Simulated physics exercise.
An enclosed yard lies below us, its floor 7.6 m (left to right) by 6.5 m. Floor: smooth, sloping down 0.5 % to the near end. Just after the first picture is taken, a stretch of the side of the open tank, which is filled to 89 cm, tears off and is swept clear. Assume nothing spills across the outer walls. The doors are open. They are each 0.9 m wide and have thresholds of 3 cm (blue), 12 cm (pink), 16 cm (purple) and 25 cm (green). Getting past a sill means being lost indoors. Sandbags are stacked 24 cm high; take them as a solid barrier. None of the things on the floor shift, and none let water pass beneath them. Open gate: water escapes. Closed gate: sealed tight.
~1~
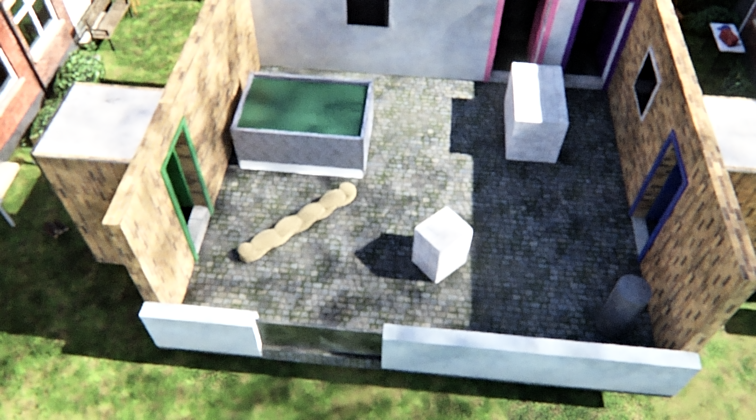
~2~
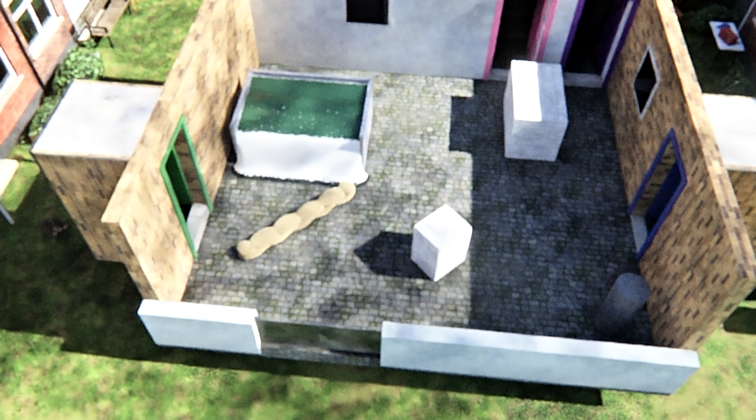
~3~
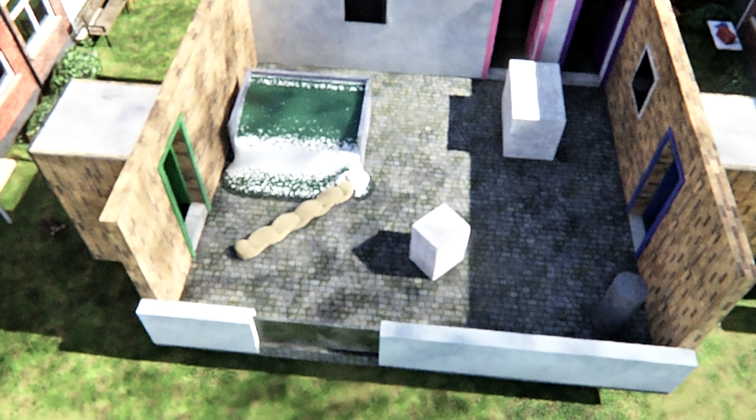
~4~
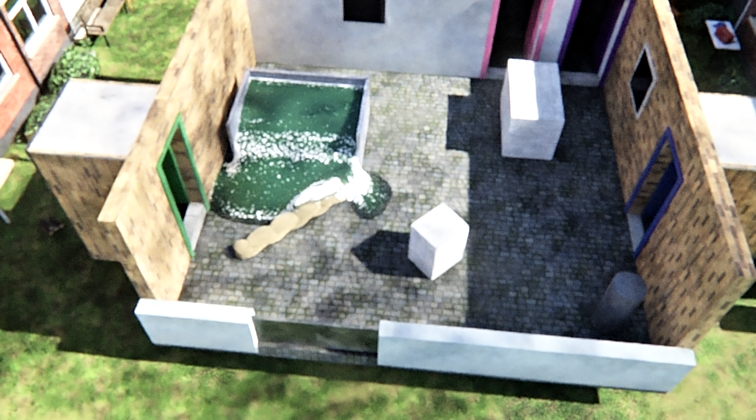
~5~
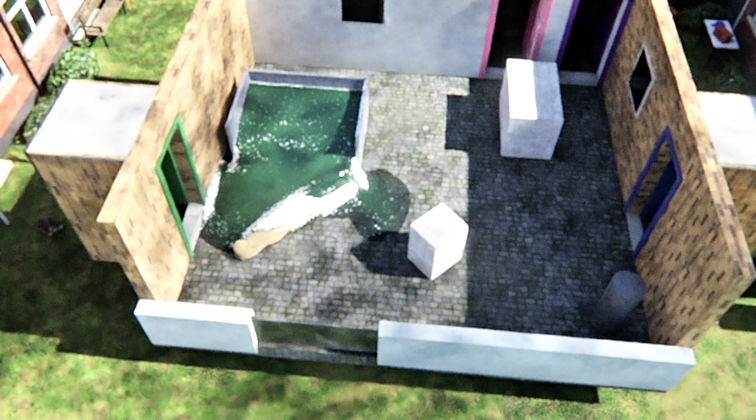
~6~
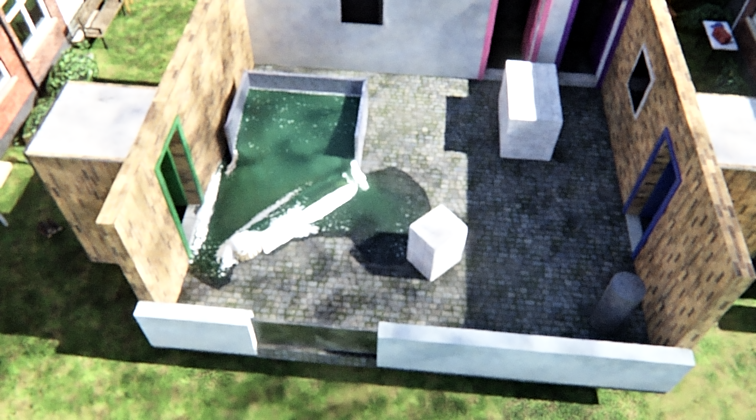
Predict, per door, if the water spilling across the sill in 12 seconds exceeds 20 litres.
Result: At the blue door the limit will be broken, at the pink door the limit will hold, at the purple door the limit will hold, at the green door the limit will be broken.
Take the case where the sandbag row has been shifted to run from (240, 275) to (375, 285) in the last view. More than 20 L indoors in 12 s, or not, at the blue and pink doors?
Result: Blue door beyond the limit; pink door inside the limit.
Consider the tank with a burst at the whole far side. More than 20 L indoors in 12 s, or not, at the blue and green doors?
Outcome at blue: Exceeded; outcome at green: Not exceeded.
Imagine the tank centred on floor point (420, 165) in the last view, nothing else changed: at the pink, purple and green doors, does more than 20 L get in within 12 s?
Lab note: Pink door limit not exceeded; purple door limit not exceeded; green door limit not exceeded.
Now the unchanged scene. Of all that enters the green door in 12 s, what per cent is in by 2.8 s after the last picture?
It comes to about 100 per cent.
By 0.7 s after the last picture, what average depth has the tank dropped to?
Average depth: About 30 cm.
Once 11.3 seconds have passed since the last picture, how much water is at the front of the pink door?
6.0 cm.
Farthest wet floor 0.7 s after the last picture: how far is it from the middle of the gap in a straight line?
About 4.4 m.
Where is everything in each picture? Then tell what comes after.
In the first frame, still water, 89 cm deep, in the open tank at (305, 107).
In the second frame, the front is at (366, 179), 1.3 m from the gap at (299, 153); 0.7 m2 of floor is under water; 89 cm left at the back of the open tank.
In the third frame, the front is at (369, 191), 1.5 m from the gap at (298, 155); 1.7 m2 of floor is under water; 80 cm left at the back of the open tank.
In the fourth frame, the front is at (378, 212), 1.9 m from the gap at (297, 157); 3.3 m2 of floor is under water; 76 cm left at the back of the open tank.
In the fifth frame, the front is at (392, 232), 2.4 m from the gap at (296, 158); 5.1 m2 of floor is under water; 72 cm left at the back of the open tank.
In the sixth frame, water pours out at (295, 159) and has run 2.9 m, to a hidden place; typically 12 cm deep outside, 62 cm at the open tank's back.
Then, 0.7 s after the last picture water covers 30 % of the floor and is deepest (82 cm) near (169, 326); blue door not reached, pink door not reached, purple door not reached, green door 36 cm at the sill, 7 L in.
Then, 1.5 s after the last picture water covers 45 % of the floor and is deepest (54 cm) near (172, 316); blue door not reached, pink door not reached, purple door not reached, green door 41 cm at the sill, 95 L in.
Then, 2.8 s after the last picture water covers 55 % of the floor and is deepest (28 cm) near (169, 326); blue door 6 cm at the sill, 2 L in, pink door not reached, purple door not reached, green door 22 cm at the sill, 131 L in.
Then, 6.3 s after the last picture water covers 85 % of the floor and is deepest (16 cm) near (522, 161); blue door 7 cm at the sill, 118 L in, pink door 7 cm at the sill, 0 L in, purple door 13 cm at the sill, 0 L in, green door 9 cm at the sill, 132 L in.
Then, 11.3 s after the last picture water covers 95 % of the floor and is deepest (10 cm) near (601, 141); blue door 7 cm at the sill, 140 L in, pink door 6 cm at the sill, 0 L in, purple door 8 cm at the sill, 0 L in, green door 7 cm at the sill, 132 L in.
